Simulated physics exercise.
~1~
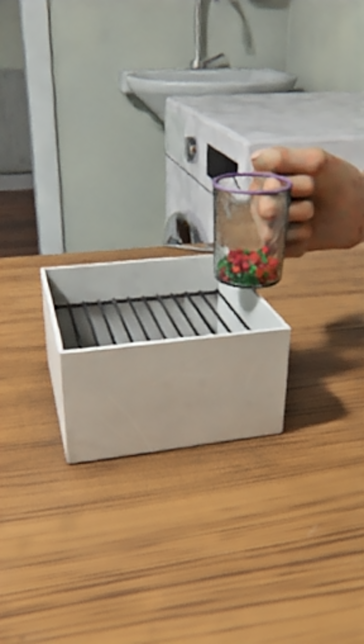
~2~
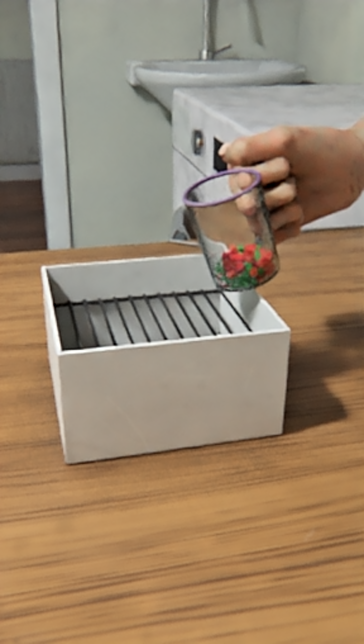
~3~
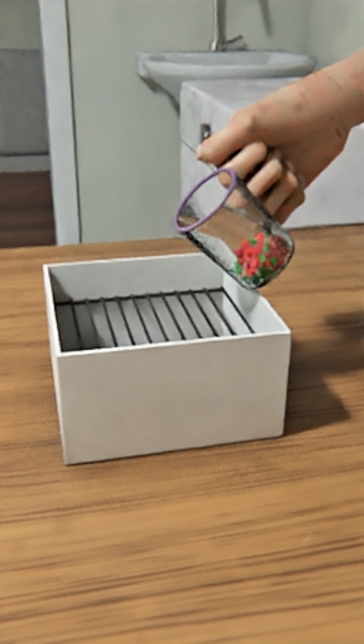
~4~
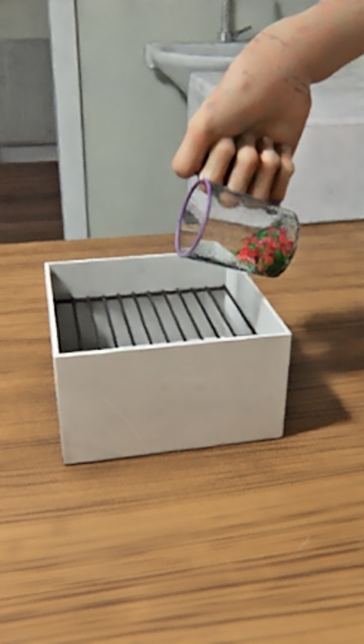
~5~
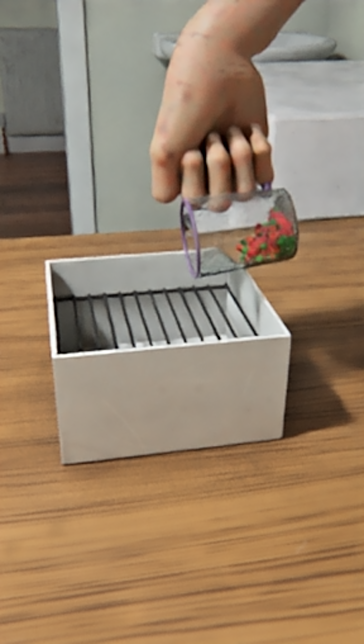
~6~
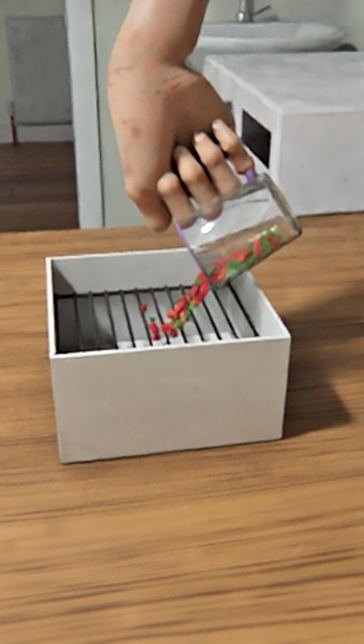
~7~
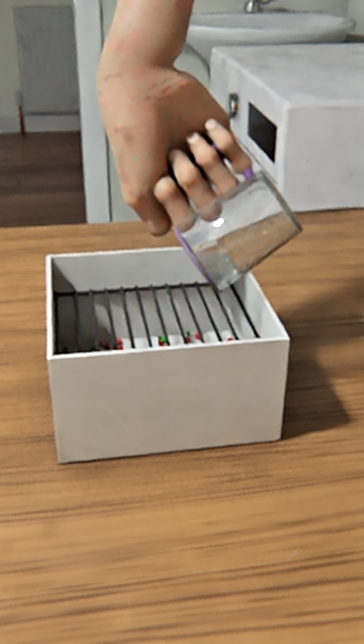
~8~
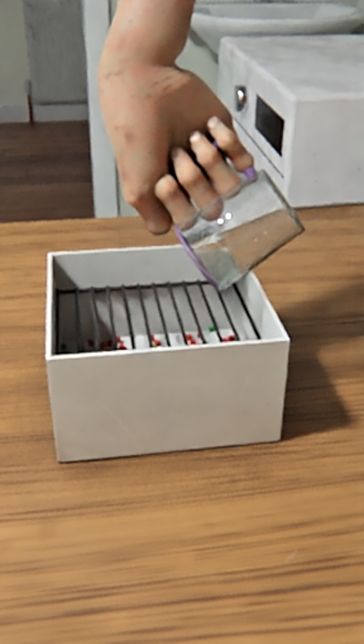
On a wooden table near a sink, a hand tilted a clear cup of red and green pieces over a white box strung with dark wires, then tipped them out, and they all dropped through the wires, leaving the cup empty.
